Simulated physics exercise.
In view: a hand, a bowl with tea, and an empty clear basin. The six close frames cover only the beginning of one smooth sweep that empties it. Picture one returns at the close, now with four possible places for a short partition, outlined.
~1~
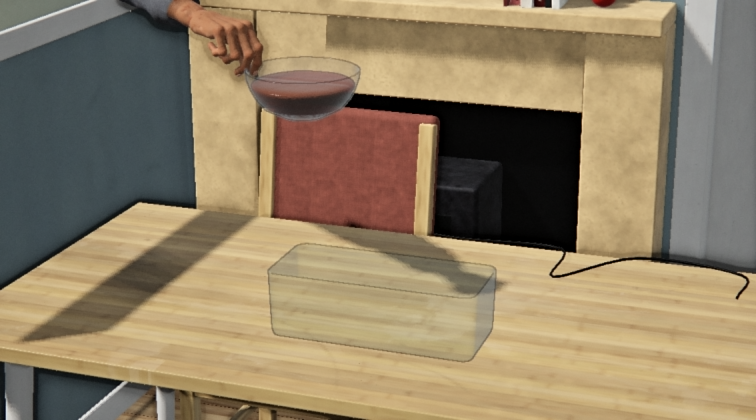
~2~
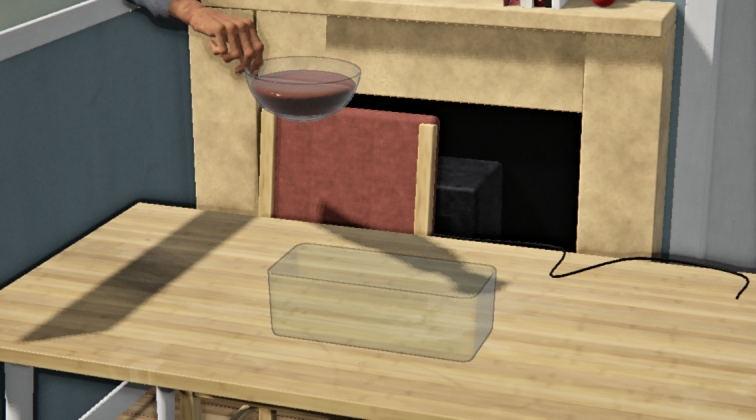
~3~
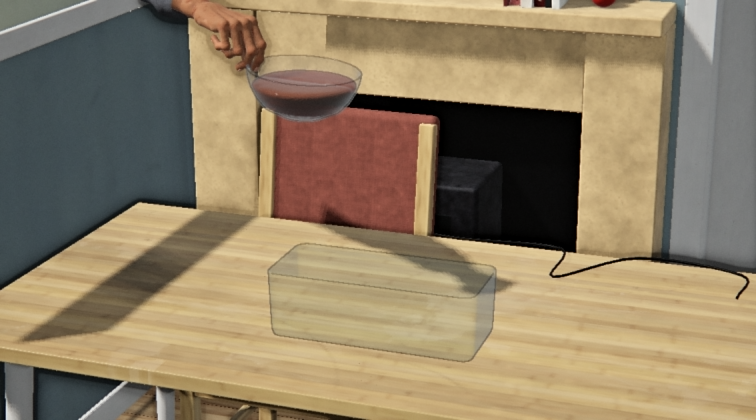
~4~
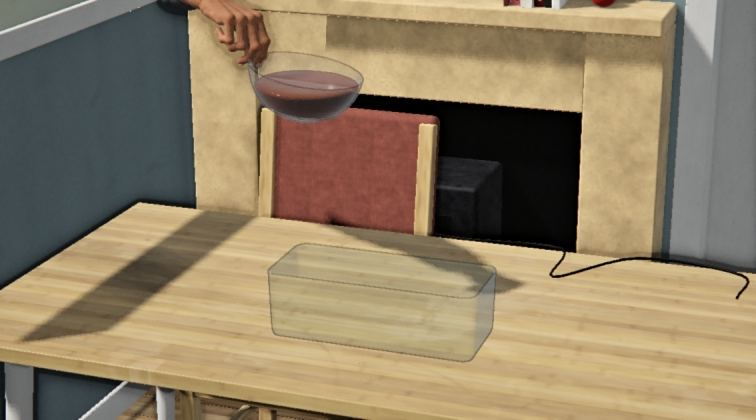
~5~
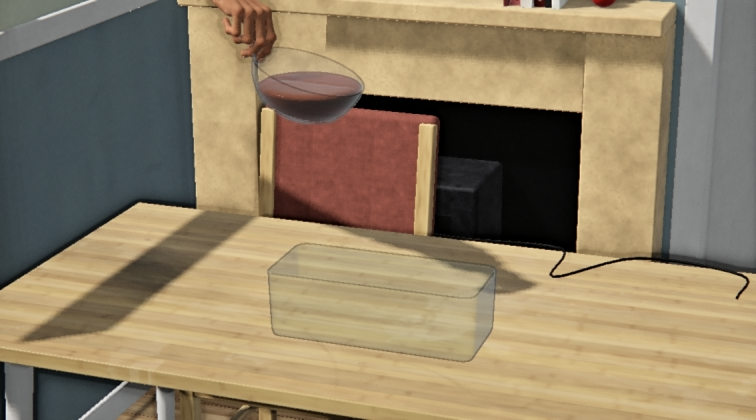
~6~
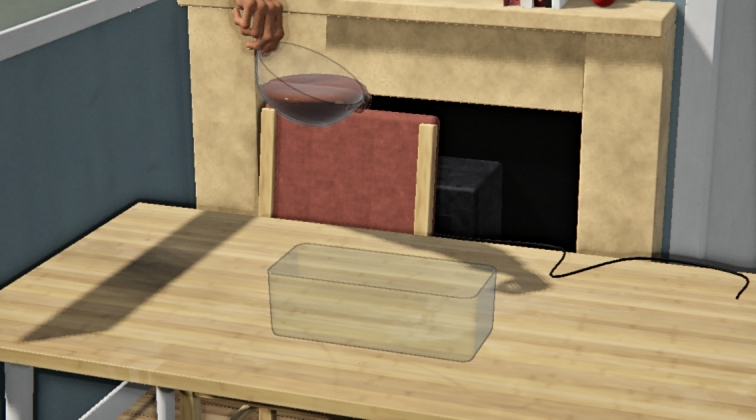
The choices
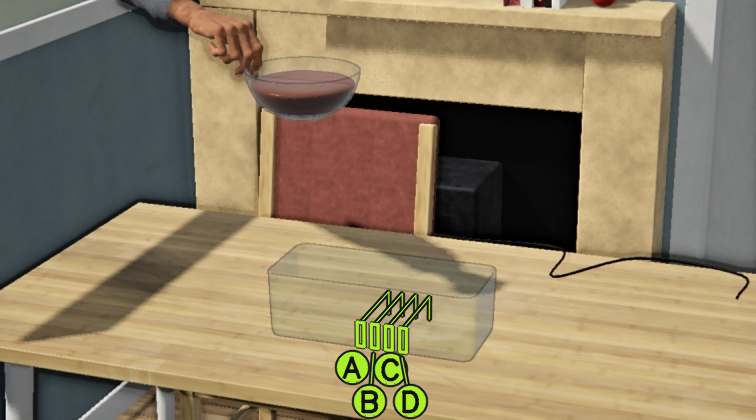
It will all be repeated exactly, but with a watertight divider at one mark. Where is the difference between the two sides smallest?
Go for D.
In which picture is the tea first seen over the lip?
Picture 6.
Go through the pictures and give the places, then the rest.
Upright, lip at (355, 73); basin from (272, 333) to (475, 362); nothing has left yet.
Upright, lip at (356, 75); nothing has left yet.
Tipped about 5°, lip at (357, 78); nothing has left yet.
Tipped about 10°, lip at (358, 84); nothing has left yet.
Tipped about 18°, lip at (360, 91); nothing has left yet.
Tipped about 26°, lip at (360, 101); tea is over the lip, down to (361, 109).
On the marked copy, A at (359, 351); B at (373, 353); C at (387, 355); D at (401, 357).
For slot A, about 13 % ends left of the wall and 84 % right of it; 3 % is lost outside.
For slot B, about 23 % ends left of the wall and 74 % right of it; 3 % is lost outside.
For slot C, about 34 % ends left of the wall and 64 % right of it.
For slot D, about 51 % ends left of the wall and 46 % right of it; 3 % is lost outside.
